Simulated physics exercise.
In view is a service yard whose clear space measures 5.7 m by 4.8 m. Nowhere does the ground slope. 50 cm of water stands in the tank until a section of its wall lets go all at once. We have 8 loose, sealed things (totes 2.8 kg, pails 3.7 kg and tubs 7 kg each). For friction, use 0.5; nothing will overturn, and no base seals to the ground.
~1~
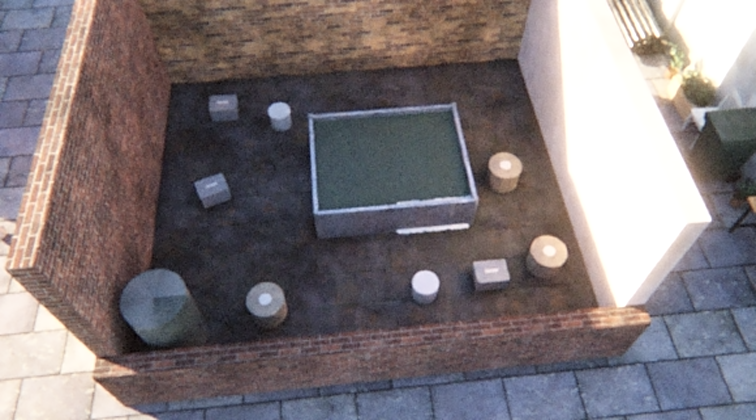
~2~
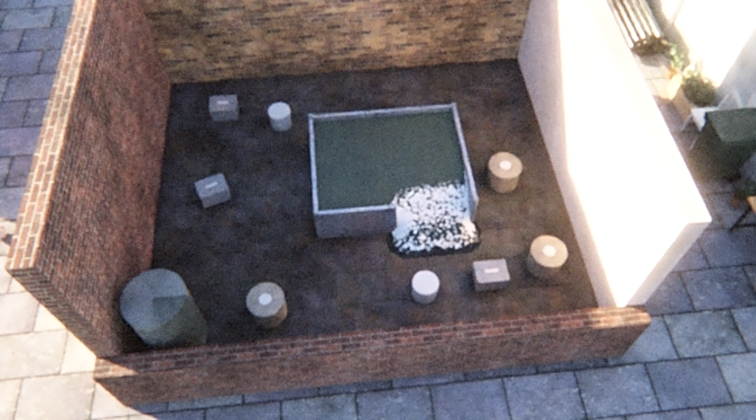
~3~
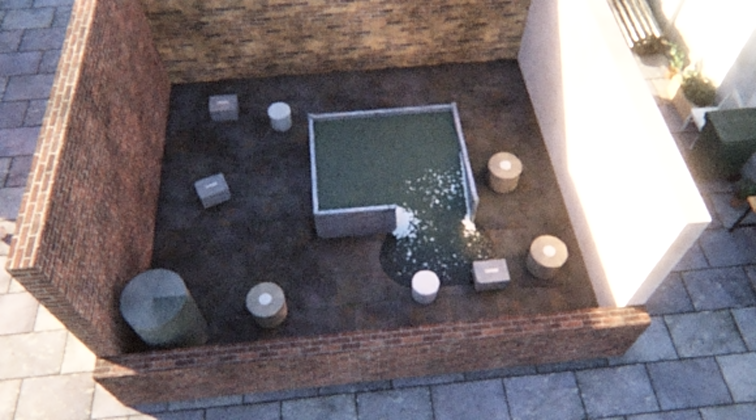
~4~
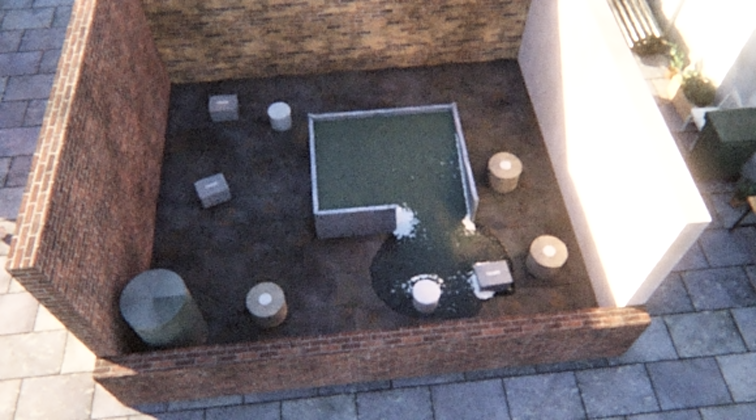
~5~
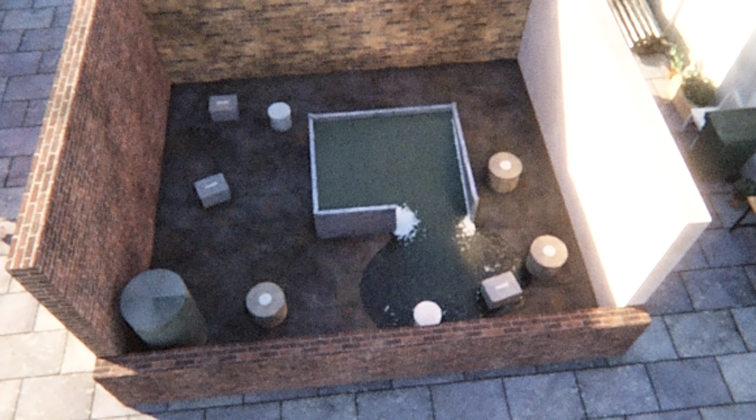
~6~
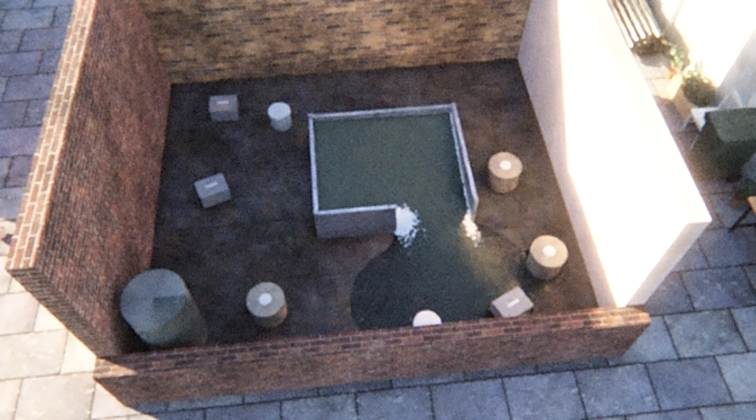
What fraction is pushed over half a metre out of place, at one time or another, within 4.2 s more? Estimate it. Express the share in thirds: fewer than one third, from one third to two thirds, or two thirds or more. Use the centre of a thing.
Two thirds or more.
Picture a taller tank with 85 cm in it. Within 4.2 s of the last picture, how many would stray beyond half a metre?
It would come to 7 of them.
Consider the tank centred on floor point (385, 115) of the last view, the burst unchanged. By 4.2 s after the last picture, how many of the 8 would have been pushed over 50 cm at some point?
So the tally would be 5.
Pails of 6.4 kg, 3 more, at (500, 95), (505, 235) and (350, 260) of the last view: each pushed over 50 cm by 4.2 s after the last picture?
Each in turn ends up beyond the limit, within the limit, within the limit.
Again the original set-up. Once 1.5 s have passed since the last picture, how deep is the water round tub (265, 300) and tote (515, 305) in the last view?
4 and 18 cm.
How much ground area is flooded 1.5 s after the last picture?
About 10.5 m2.
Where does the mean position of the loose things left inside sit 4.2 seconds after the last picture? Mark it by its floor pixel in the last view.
It works out to somewhere near (327, 130) on the floor.
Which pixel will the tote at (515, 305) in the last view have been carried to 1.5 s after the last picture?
Look about (572, 252).
Then, 0.4 s after the last picture 2 of 8 are over 50 cm from their spots; 2 afloat.
Then, 1.5 s after the last picture 2 of 8 are over 50 cm from their spots; 1 afloat.
Then, 2.8 s after the last picture 5 of 8 are over 50 cm from their spots; 2 afloat.
Then, 4.2 s after the last picture 6 of 8 are over 50 cm from their spots, and 6 have been at some point; 2 afloat.
